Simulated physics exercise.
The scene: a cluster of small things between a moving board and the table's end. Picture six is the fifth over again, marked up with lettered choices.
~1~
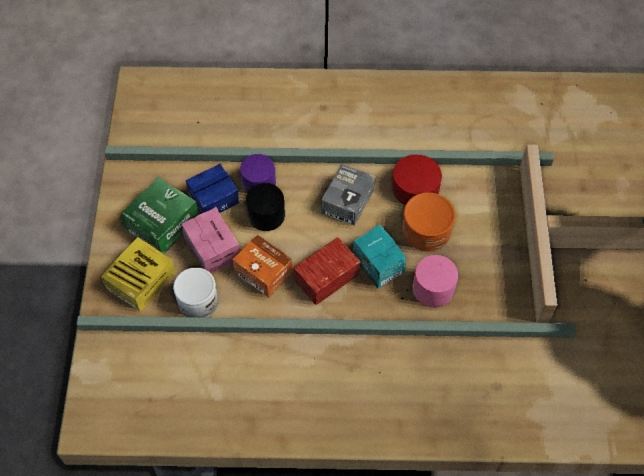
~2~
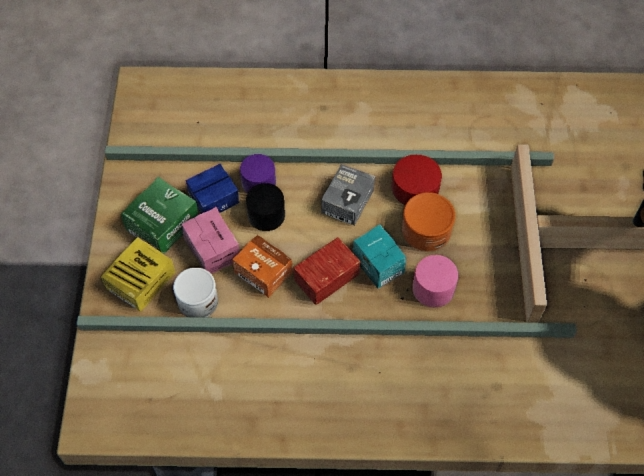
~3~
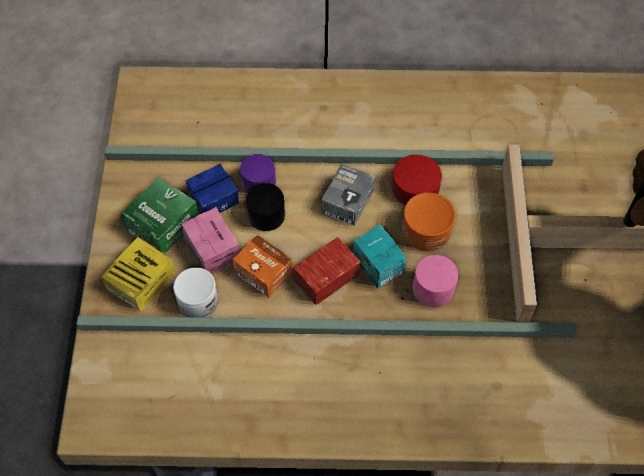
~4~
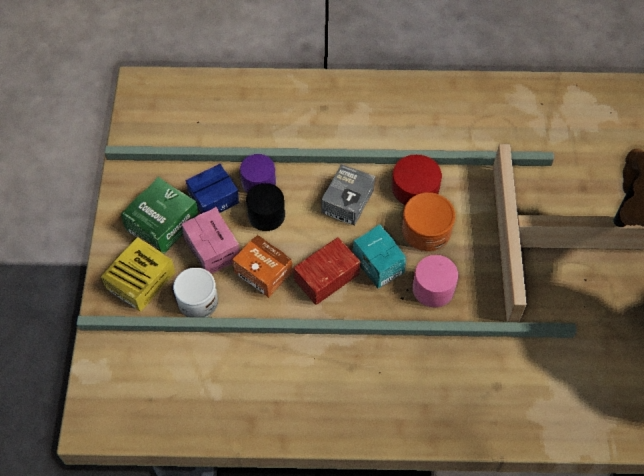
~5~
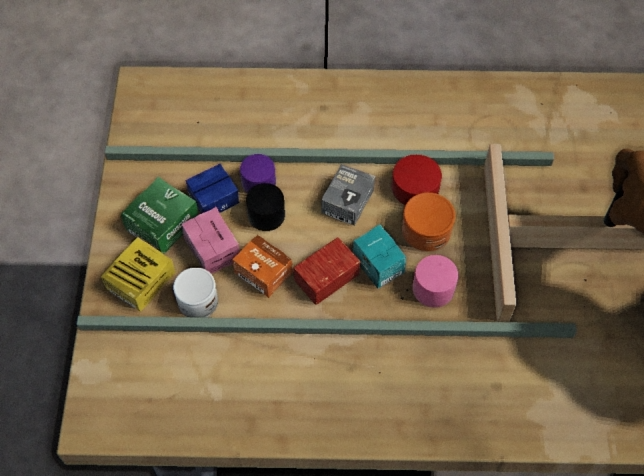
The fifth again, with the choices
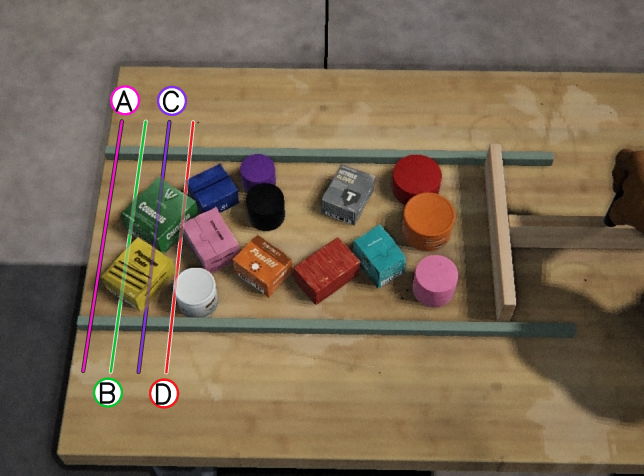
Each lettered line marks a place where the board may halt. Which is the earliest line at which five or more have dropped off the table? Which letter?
Up to line D.
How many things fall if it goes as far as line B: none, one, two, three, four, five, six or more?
In all, six or more.
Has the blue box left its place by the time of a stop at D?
Yes.
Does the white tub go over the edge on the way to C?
Yes.
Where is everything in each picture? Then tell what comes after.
In the first frame, pink packet (211, 241); orange jar (428, 222); red block (327, 271).
In the second frame, board (532, 220); yellow box (139, 275).
In the third frame, board (522, 220); green packet (160, 216).
In the fourth frame, board (512, 220); purple pot (258, 176).
In the fifth frame, board (502, 220); blue box (213, 192); white tub (196, 294); pink tin (435, 282).
On the marked copy, A at (104, 237); B at (130, 237); C at (155, 237); D at (181, 238).
Taking D. A third of the way, board (387, 218); red tin (354, 177); red block (307, 282).
Two thirds of the way, board (271, 217); green packet (83, 203); yellow box (92, 279).
When it is over, board (181, 215); green packet over the edge; pink packet over the edge; seven fallen.
As for the rest, A drops fourteen, but is farther than needed; B drops twelve, but is farther than needed; C drops nine, but is farther than needed.
